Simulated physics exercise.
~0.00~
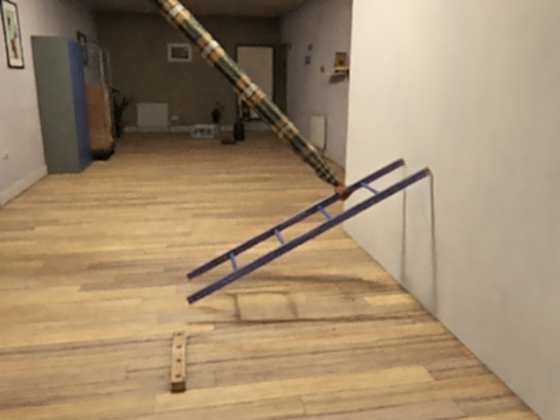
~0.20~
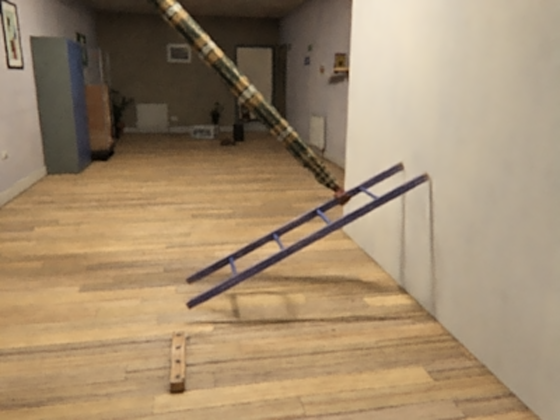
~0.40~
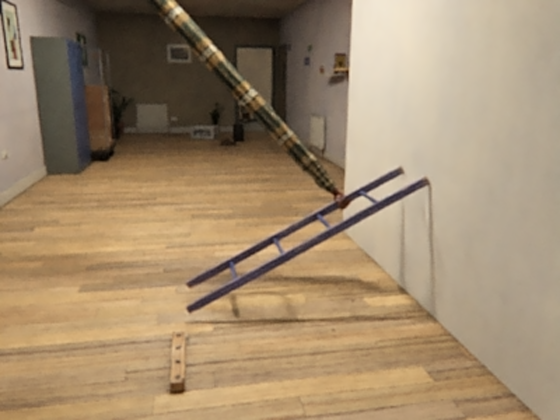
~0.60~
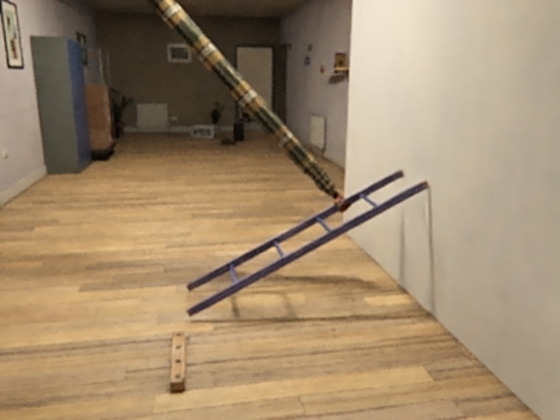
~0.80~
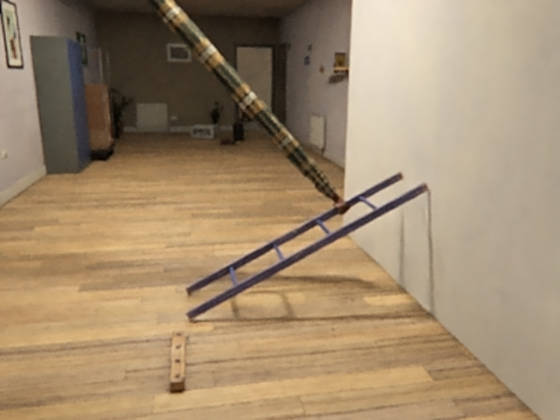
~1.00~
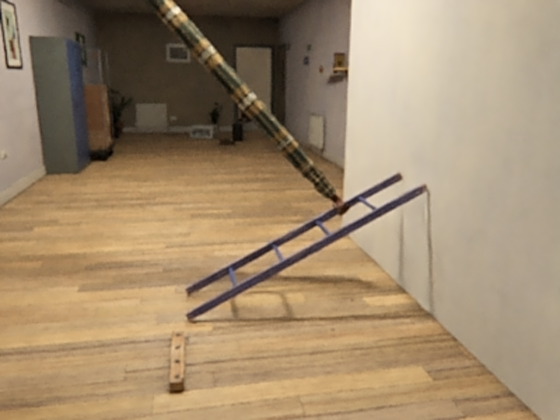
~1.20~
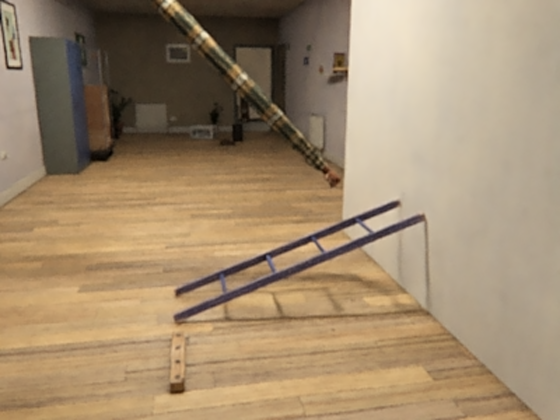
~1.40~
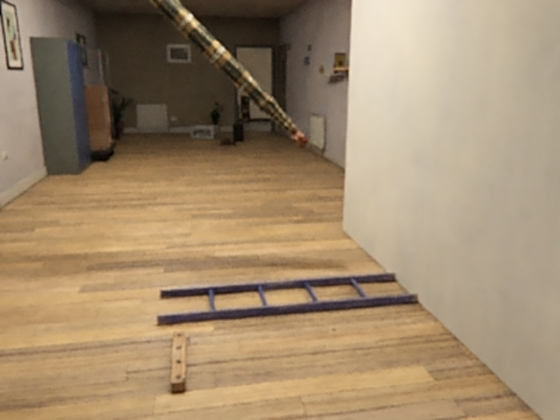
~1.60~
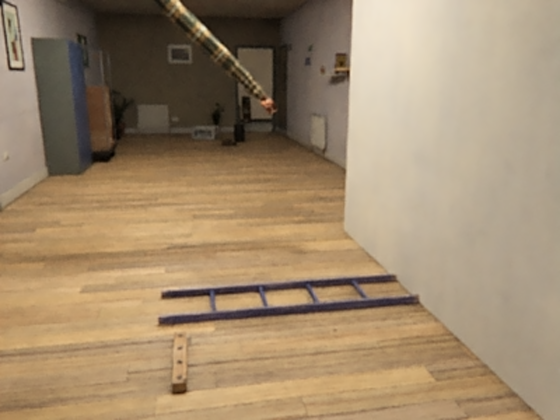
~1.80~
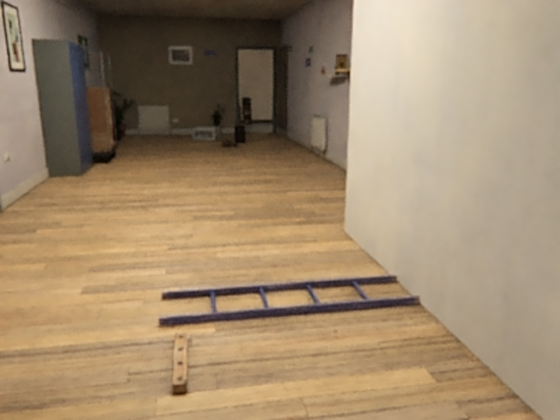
At the start, a hand at the end of a plaid sleeve holds a small blue ladder at a slant, its top against a white wall on the right and its feet on a wooden floor. A short strip of wood lies fixed to the floor nearby. The ladder's foot end dips slightly as the hand steadies it. Then the hand lets go and draws back, and the feet slide left while the top slips down the wall. The ladder drops flat onto the floor. The arm withdraws out of view, leaving the ladder lying still behind the wooden strip.
